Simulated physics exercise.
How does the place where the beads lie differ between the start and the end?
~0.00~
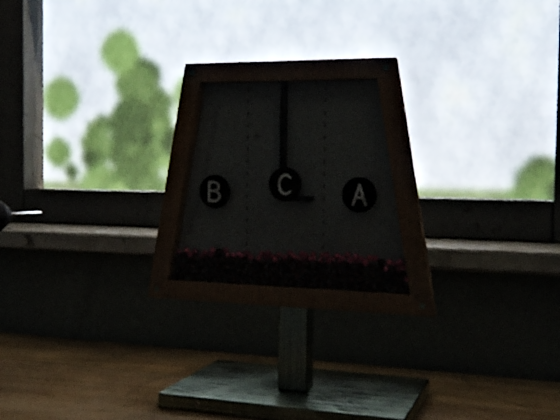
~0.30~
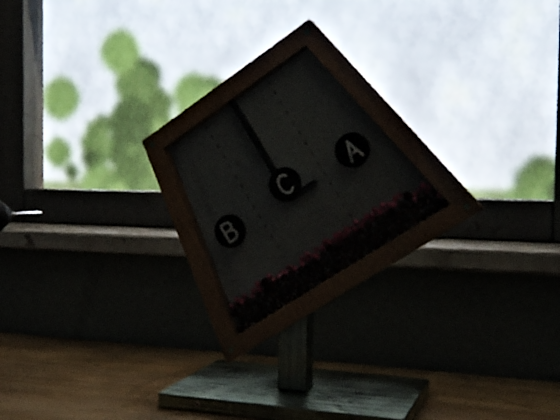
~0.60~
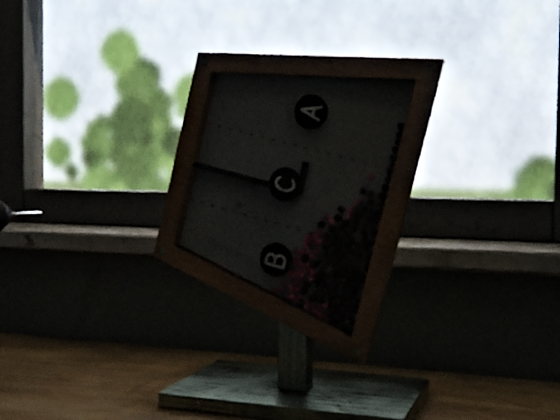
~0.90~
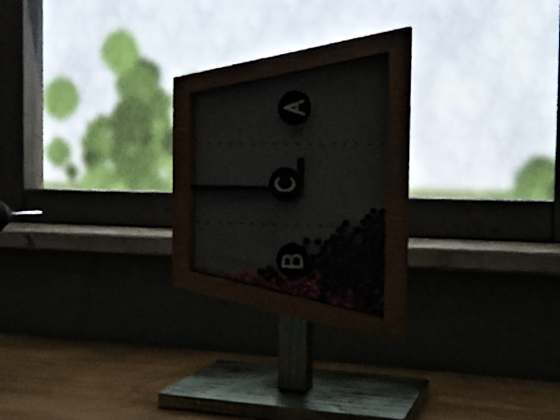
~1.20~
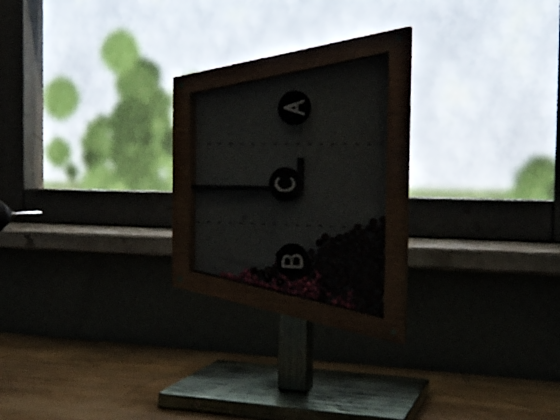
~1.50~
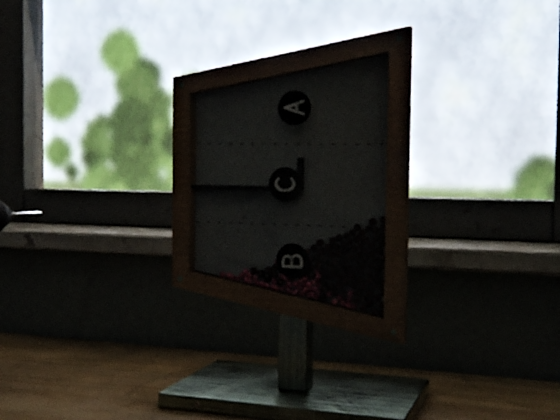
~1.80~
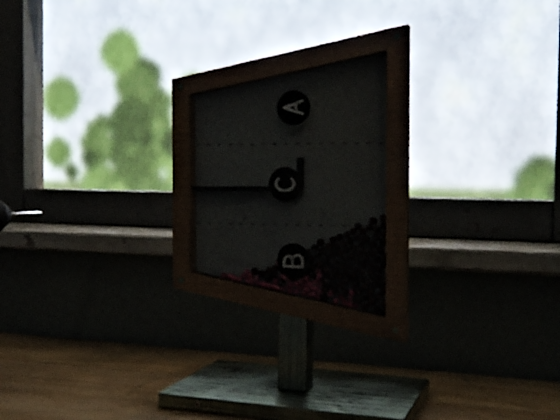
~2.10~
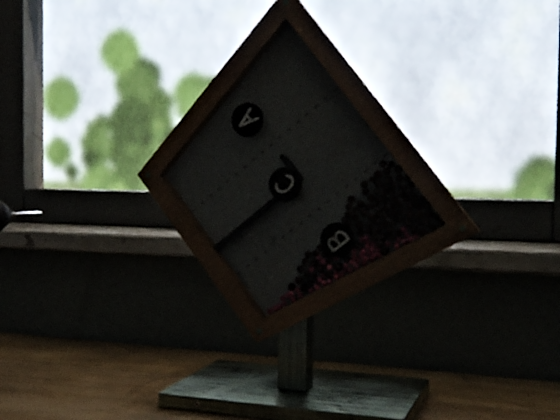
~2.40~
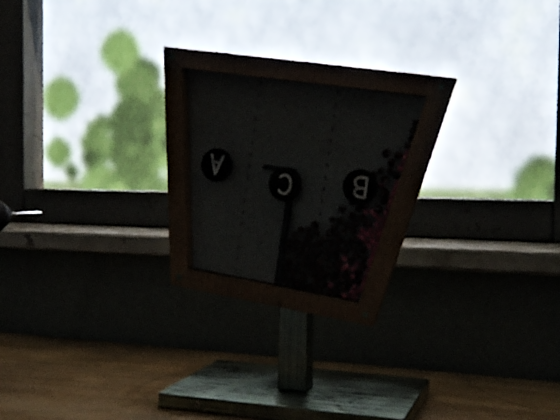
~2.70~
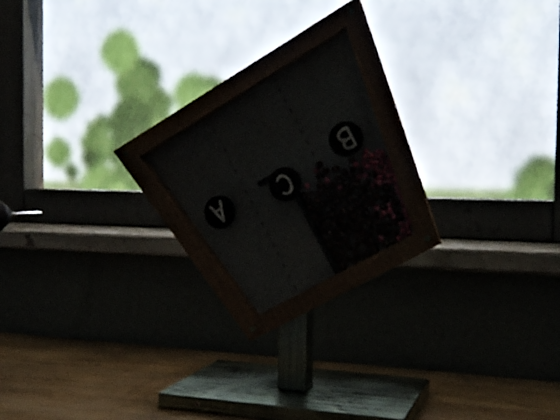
At the start the beads lay in a thin layer along the bottom of the case. By the end they were bunched higher up on the right side, just below the upside-down B.
